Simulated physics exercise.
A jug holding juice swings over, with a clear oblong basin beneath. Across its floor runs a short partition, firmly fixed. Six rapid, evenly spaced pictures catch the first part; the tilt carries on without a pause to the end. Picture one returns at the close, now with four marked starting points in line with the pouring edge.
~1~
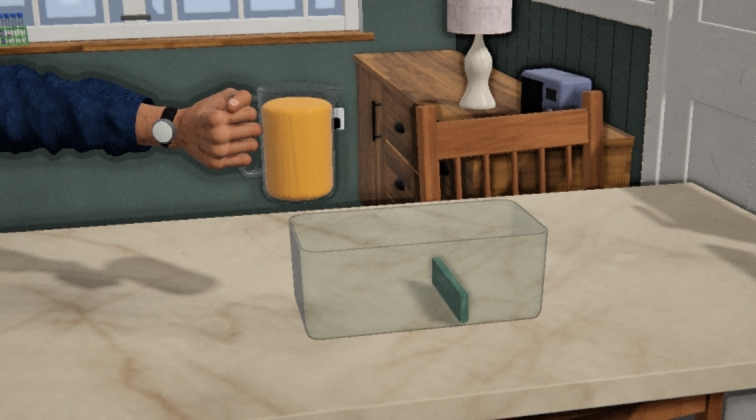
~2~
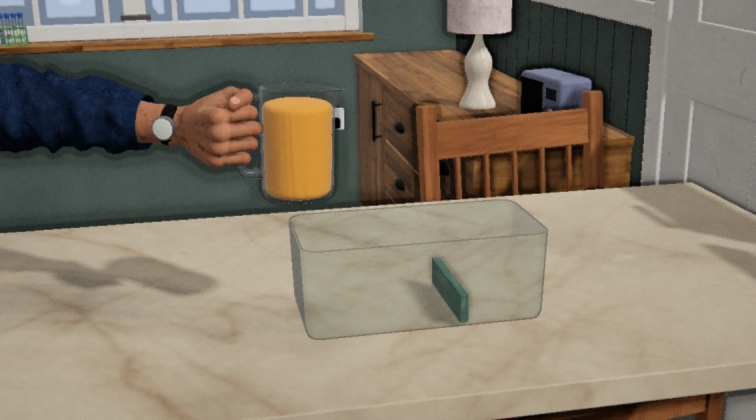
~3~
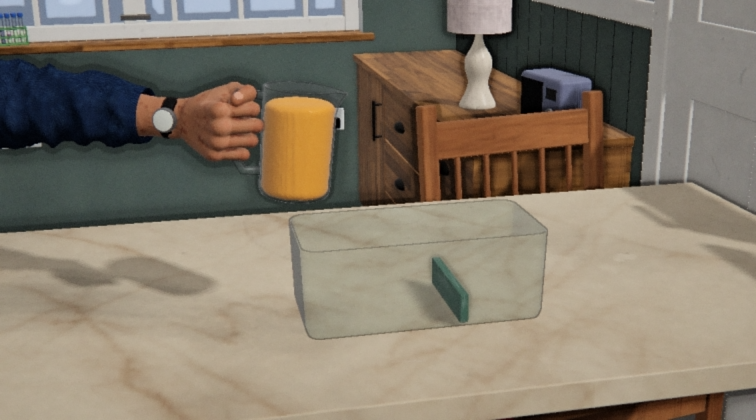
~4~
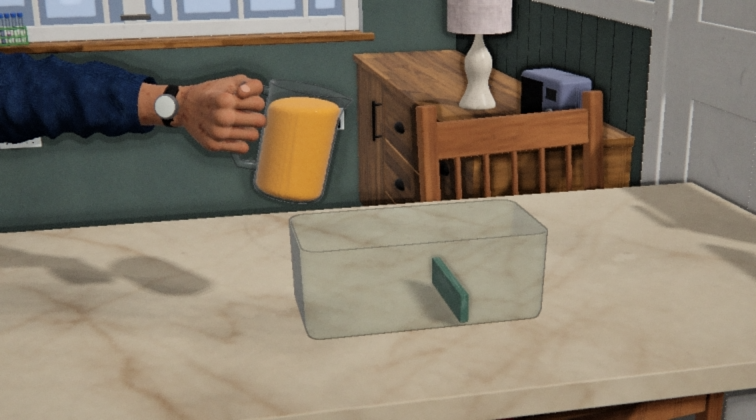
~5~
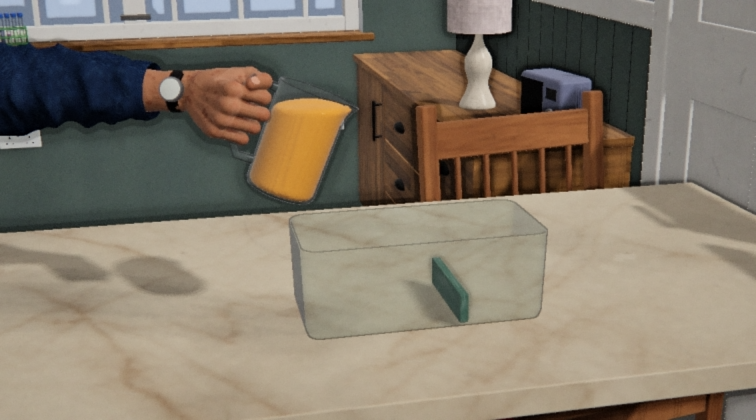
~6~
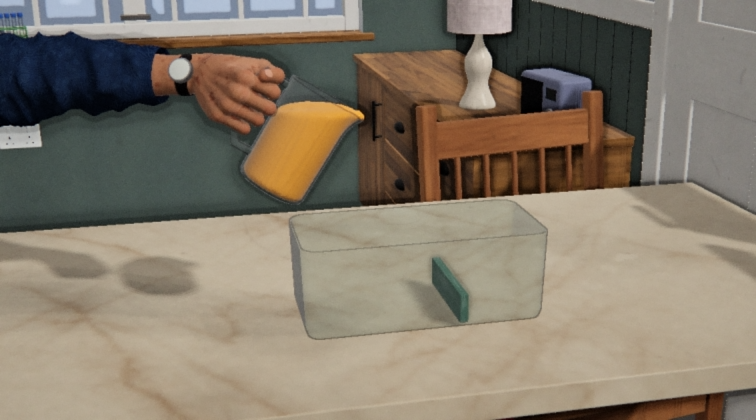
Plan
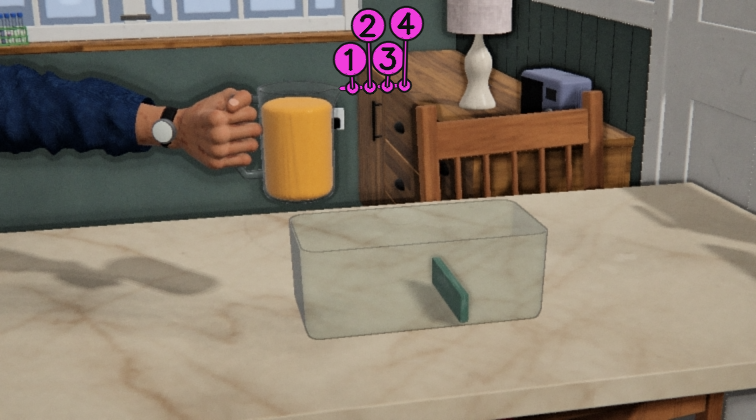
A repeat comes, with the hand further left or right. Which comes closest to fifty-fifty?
Place 3.
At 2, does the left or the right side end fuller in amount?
The left side.
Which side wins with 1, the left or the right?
More ends on the left.
In magenta, 1 at (352, 87); 2 at (370, 87); 3 at (387, 86); 4 at (404, 85).
With 1, about 91 % ends left of the wall and 6 % right of it.
With 2, about 87 % ends left of the wall and 9 % right of it; 4 % is lost outside.
With 3, about 50 % ends left of the wall and 49 % right of it.
With 4, about 16 % ends left of the wall and 83 % right of it.
